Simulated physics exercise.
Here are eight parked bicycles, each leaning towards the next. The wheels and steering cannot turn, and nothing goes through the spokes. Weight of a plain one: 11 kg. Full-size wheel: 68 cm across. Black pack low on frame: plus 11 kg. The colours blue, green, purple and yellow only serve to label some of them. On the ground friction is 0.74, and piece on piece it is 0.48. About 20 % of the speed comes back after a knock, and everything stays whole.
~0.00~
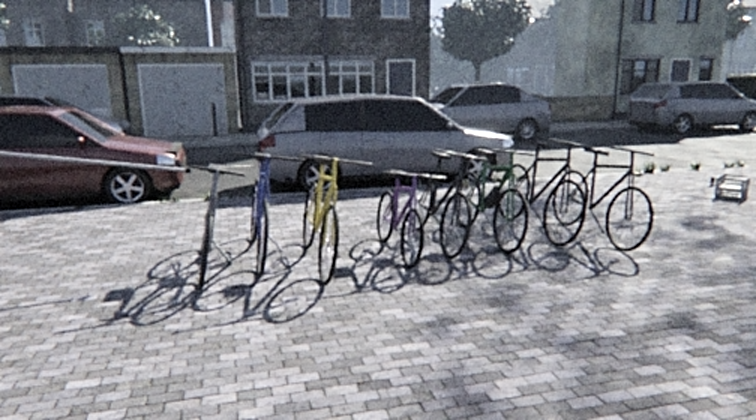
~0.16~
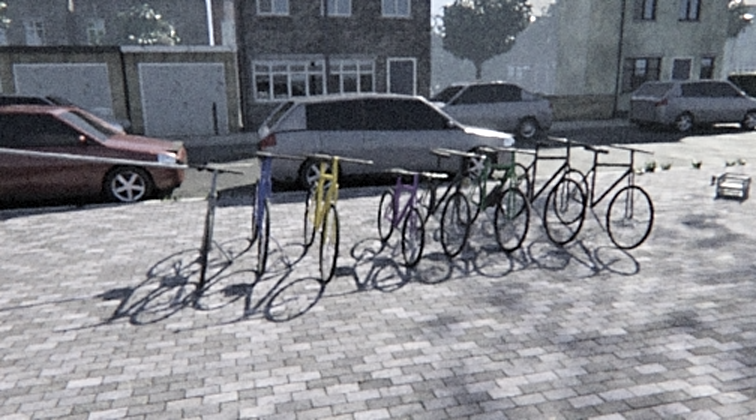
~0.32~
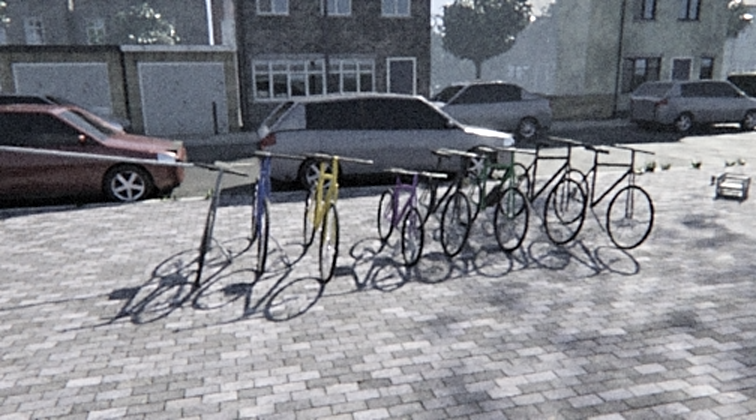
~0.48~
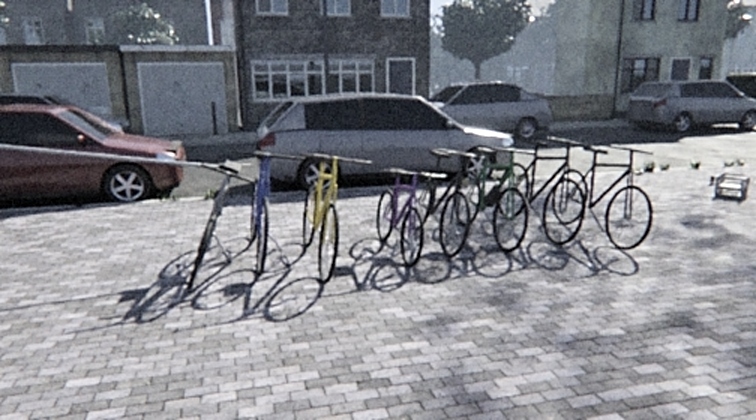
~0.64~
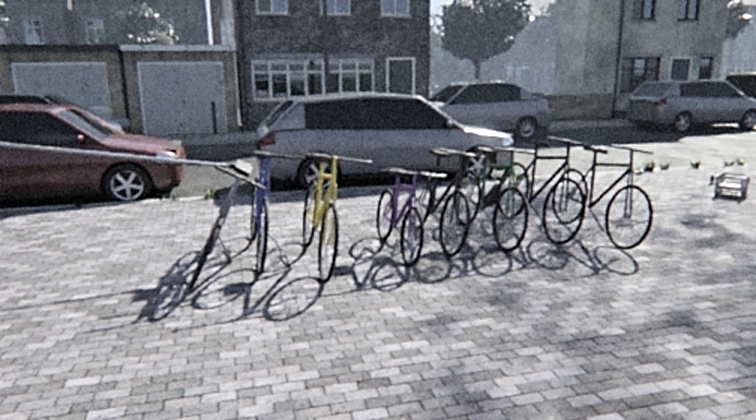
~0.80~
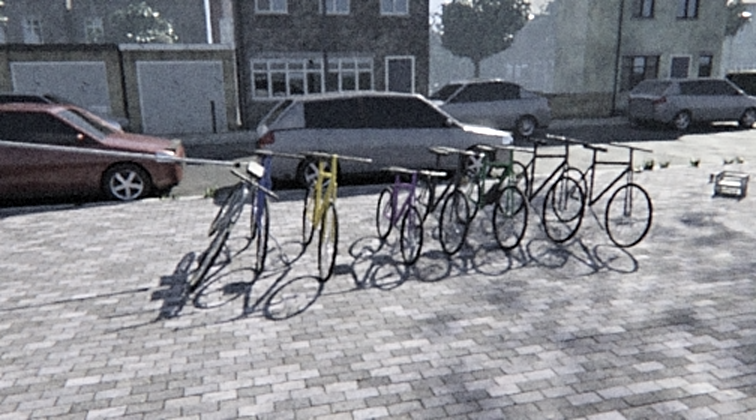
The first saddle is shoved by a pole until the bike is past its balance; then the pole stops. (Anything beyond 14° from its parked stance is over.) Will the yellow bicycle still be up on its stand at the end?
Yes.
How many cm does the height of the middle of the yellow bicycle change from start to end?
Its middle ends around 0 cm lower.
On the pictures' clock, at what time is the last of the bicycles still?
Roughly 1.5 seconds.
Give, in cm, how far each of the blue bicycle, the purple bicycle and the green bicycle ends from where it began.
The blue one ends 30 cm from where it began, the purple one 0 cm, and the green one 0 cm.
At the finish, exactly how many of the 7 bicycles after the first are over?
I count 1.
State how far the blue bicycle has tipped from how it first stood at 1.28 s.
Angle at that time, about 20 degrees.
By 0.90 s, none of the 7 other bicycles over, 1 disturbed; yellow bicycle unmoved; blue bicycle tilted 4°.
By 1.08 s, none of the 7 other bicycles over, 1 disturbed; yellow bicycle unmoved; blue bicycle tilted 9°.
By 1.28 s, 1 of the 7 other bicycles over; yellow bicycle unmoved; blue bicycle tilted 18°.
By 1.42 s, 1 of the 7 other bicycles over; yellow bicycle unmoved; blue bicycle tilted 22°.
When it is over (1.9 s), 1 of the 7 other bicycles over; yellow bicycle unmoved; blue bicycle tilted 23°; green bicycle unmoved. Six left standing. In pixels of the last frame, middles, yellow bicycle near (321, 205), blue bicycle near (285, 199).
